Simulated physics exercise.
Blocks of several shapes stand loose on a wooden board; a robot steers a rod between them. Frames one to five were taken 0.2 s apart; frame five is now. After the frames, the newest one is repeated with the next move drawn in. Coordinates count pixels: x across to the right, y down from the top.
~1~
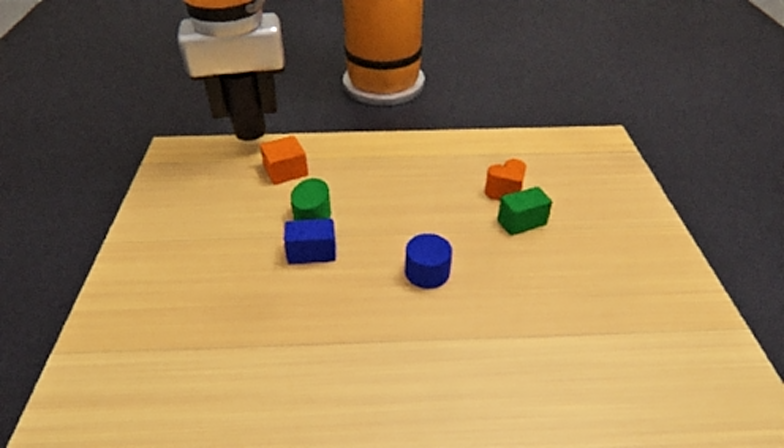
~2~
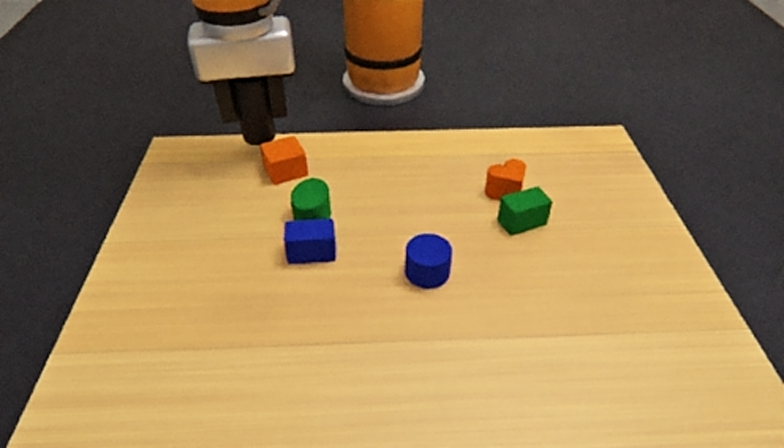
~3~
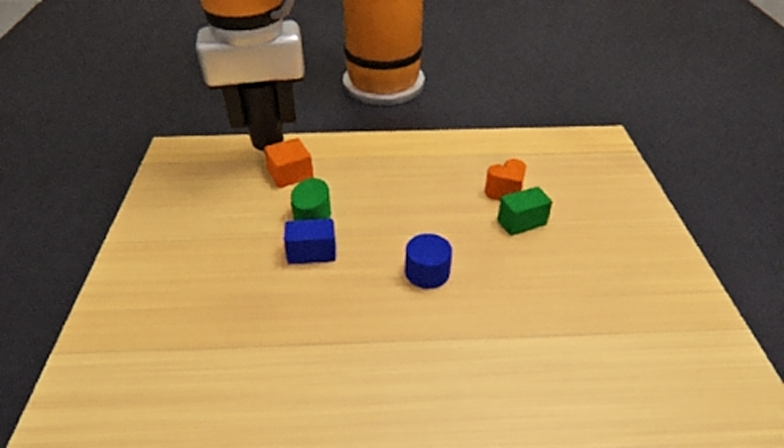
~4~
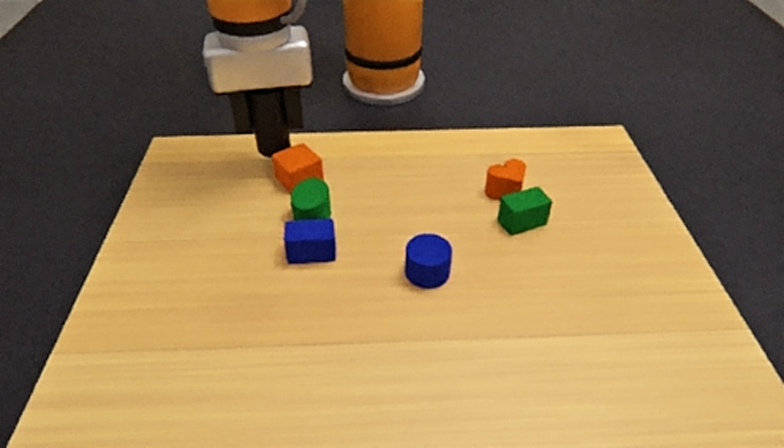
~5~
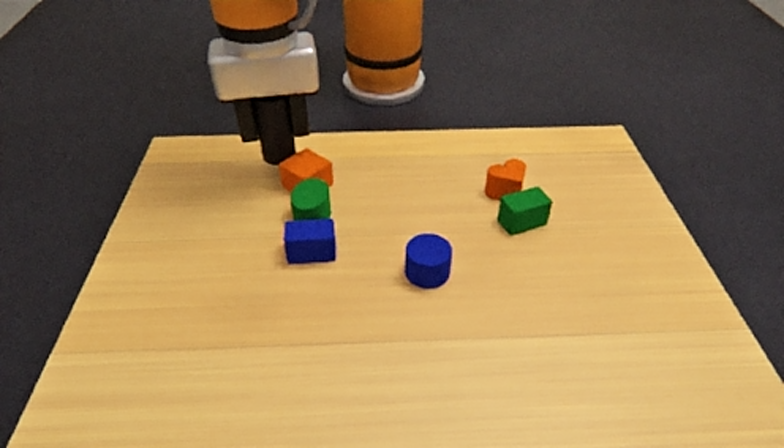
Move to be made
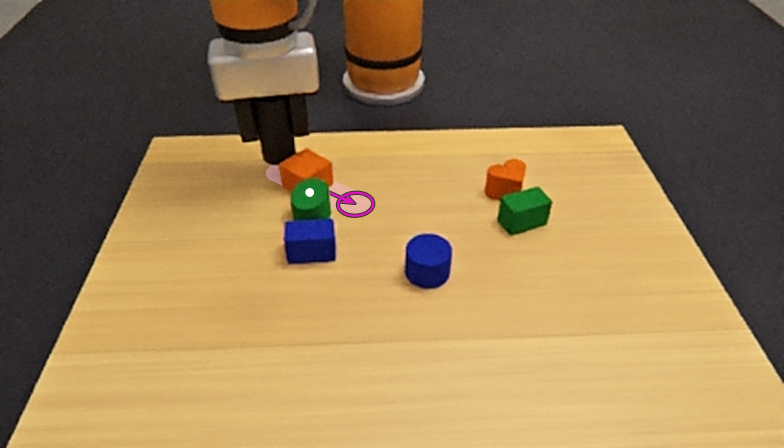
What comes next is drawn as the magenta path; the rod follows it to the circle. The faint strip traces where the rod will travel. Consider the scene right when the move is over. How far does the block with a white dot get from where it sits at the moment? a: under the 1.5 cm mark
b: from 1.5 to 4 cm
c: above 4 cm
The correct letter is b.
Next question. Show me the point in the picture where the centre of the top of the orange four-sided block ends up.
I'd guess (387, 194).
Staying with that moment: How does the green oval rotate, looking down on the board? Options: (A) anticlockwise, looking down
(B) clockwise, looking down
Correct choice: B.
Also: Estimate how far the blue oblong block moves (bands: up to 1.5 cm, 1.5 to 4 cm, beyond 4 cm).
The answer here is less than 1.5 cm.
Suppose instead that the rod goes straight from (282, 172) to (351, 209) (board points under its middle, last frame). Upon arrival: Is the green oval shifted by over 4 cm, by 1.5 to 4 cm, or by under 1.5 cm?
It is going to finish 1.5 to 4 cm from where it is now.
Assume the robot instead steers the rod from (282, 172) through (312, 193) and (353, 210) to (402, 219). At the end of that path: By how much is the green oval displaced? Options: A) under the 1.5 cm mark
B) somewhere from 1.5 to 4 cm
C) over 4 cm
B
Drawn move, from (282, 172) to (356, 204); the dot is on the green oval.
What follows on the original path. One third of the way, rod at (304, 166); orange four-sided block at (332, 172); green oval at (319, 202), turned 40° clockwise.
Two thirds of the way, rod at (328, 177); orange four-sided block at (359, 183); green oval at (319, 202), turned 40° clockwise.
At the end, rod at (355, 188); orange four-sided block at (387, 194); blue oblong block still; green oval at (319, 202), turned 40° clockwise.
